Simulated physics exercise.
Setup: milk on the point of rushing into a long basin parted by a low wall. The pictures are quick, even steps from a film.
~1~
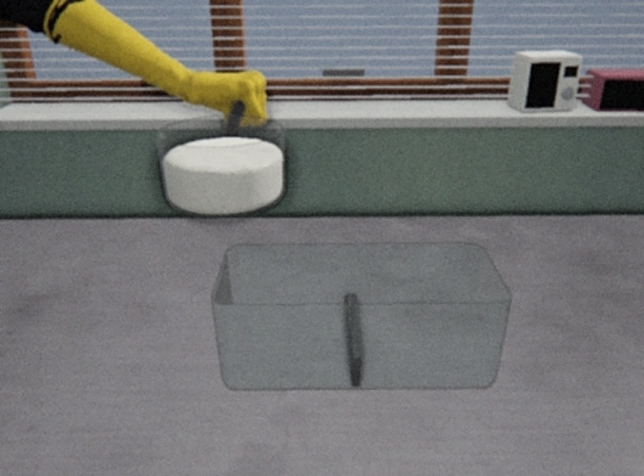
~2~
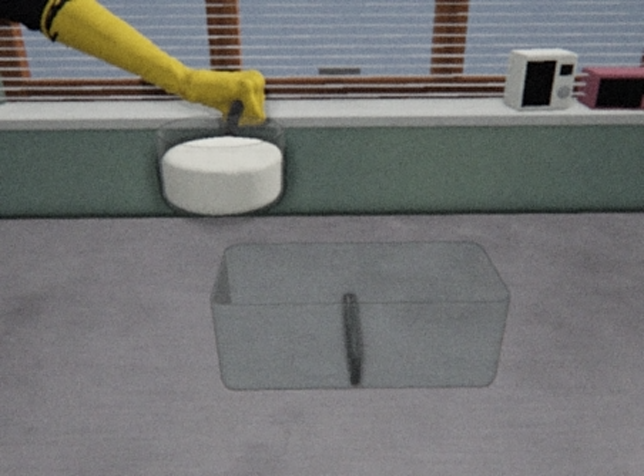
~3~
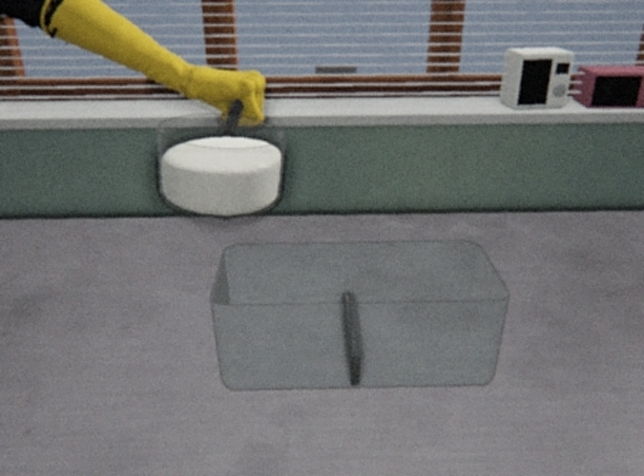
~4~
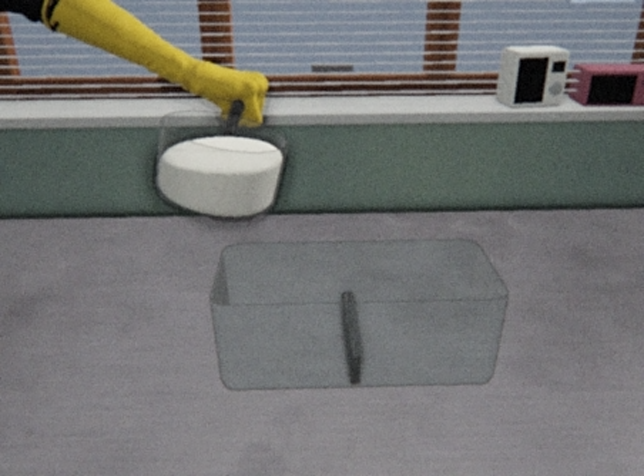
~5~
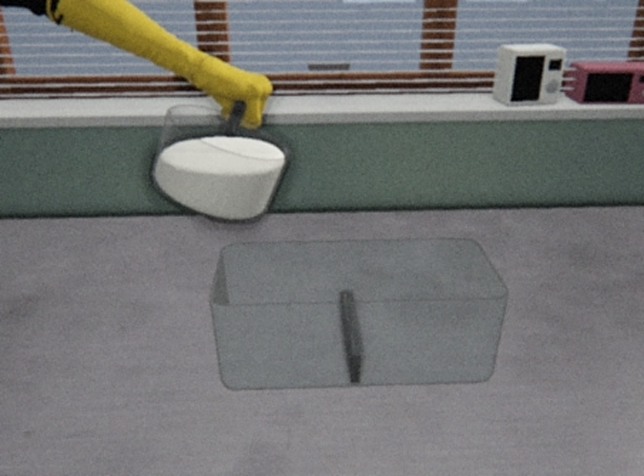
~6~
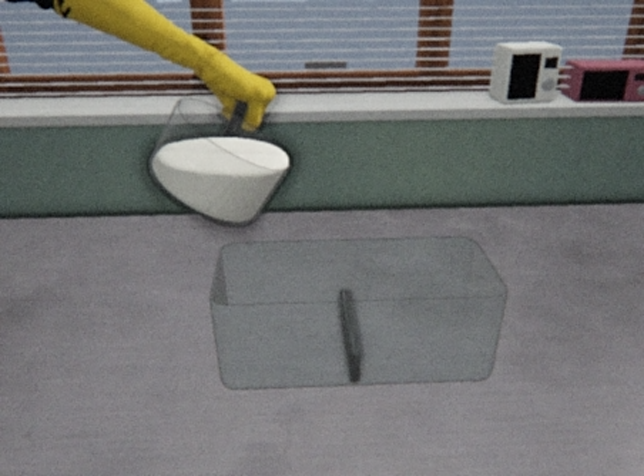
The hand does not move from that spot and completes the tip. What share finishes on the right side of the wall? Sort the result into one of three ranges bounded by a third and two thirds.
It falls in the bottom range, below a third.
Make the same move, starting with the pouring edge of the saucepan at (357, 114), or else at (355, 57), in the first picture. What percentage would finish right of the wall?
About 90 per cent, then about 90 per cent.
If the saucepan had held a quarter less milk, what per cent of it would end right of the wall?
Roughly 5 in a hundred.
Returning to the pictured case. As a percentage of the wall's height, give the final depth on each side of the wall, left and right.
Left side roughly 50, right side roughly 20.
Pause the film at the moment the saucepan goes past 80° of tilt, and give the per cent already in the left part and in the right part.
On the left near 15 in a hundred, on the right near 0 in a hundred.
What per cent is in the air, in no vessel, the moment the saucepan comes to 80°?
Close to 35 in a hundred.
A moment on, the saucepan is tipped on its side and 48 per cent is still to pour, 15 is left of the wall and 2 right of it.
Next, the saucepan is tipped on its side and 16 per cent is still to pour, 49 is left of the wall and 24 right of it.
Then the saucepan is tipped on its side and 5 per cent is still to pour, 66 is left of the wall and 25 right of it.
Later the saucepan is tipped on its side and 1 per cent is still to pour, 71 is left of the wall and 26 right of it.
In the end 73 per cent lies left of the wall, 26 right of it and 1 outside.
